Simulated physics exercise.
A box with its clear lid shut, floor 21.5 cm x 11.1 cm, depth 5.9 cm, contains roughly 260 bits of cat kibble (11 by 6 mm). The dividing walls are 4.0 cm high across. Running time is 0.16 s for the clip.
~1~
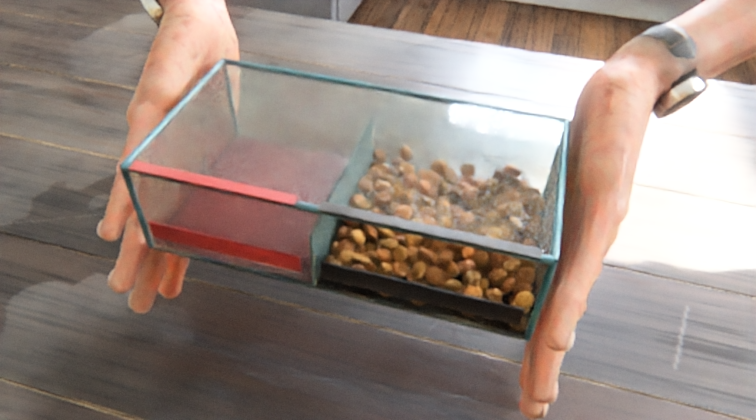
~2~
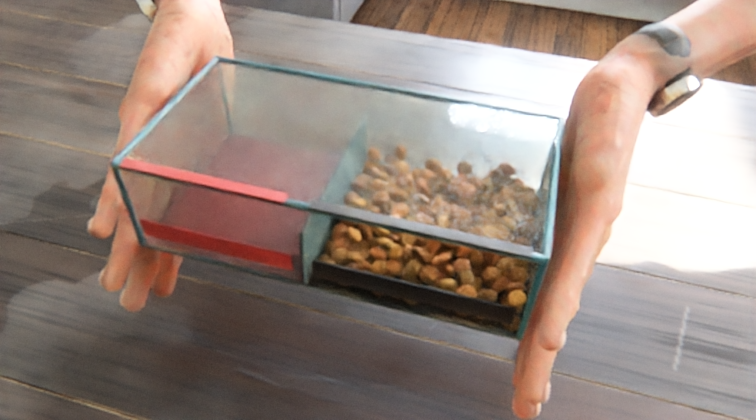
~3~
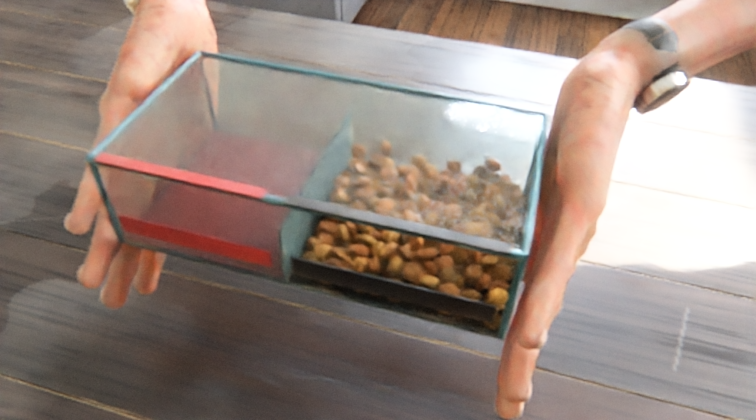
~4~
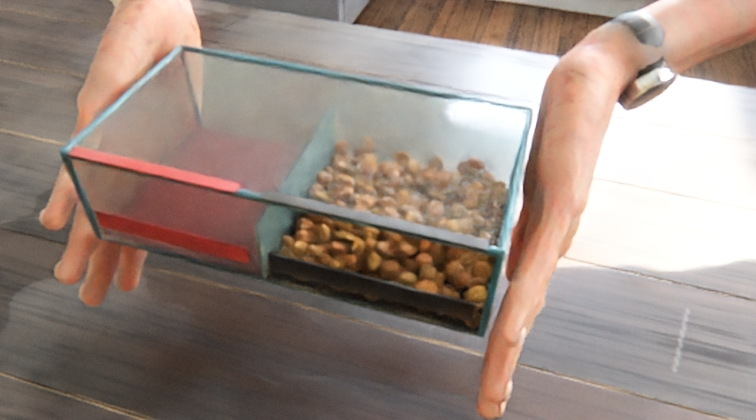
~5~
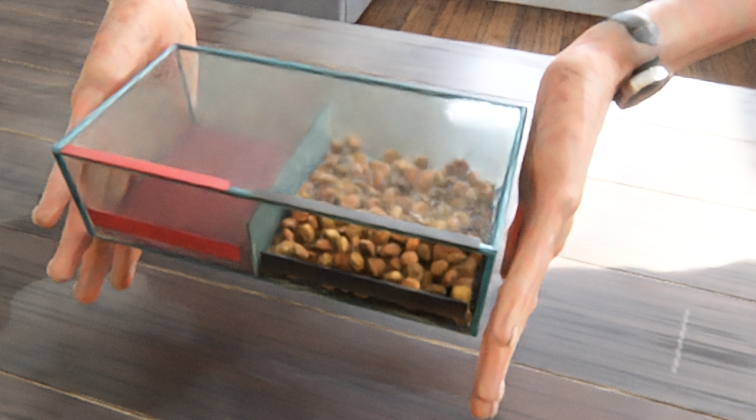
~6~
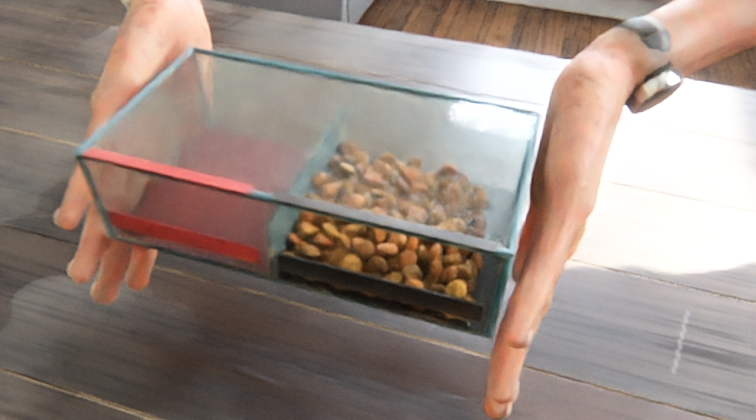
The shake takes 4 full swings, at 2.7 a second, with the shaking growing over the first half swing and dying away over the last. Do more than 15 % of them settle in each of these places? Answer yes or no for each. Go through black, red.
Black compartment - yes, red compartment - no.
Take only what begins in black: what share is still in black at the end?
90 %, about.
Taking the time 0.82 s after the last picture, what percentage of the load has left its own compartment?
Near 5 in a hundred.
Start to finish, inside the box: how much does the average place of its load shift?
Net movement: Around 0.5 cm.
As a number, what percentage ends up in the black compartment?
Around 90 %.
Then, 0.45 s after the last picture, tilt 0 degrees; black 100 %; middle of all pieces near (442, 234).
Then, 0.82 s after the last picture, tilt 0 degrees; black 95 %, red 5 %; middle of all pieces near (433, 234).
Then, 1.16 s after the last picture, tilt 0 degrees; black 95 %, red 5 %; middle of all pieces near (380, 222).
Then, 1.49 s after the last picture, tilt 0 degrees; black 90 %, red 10 %; middle of all pieces near (435, 226).
In the end, black 90 %, red 10 %.
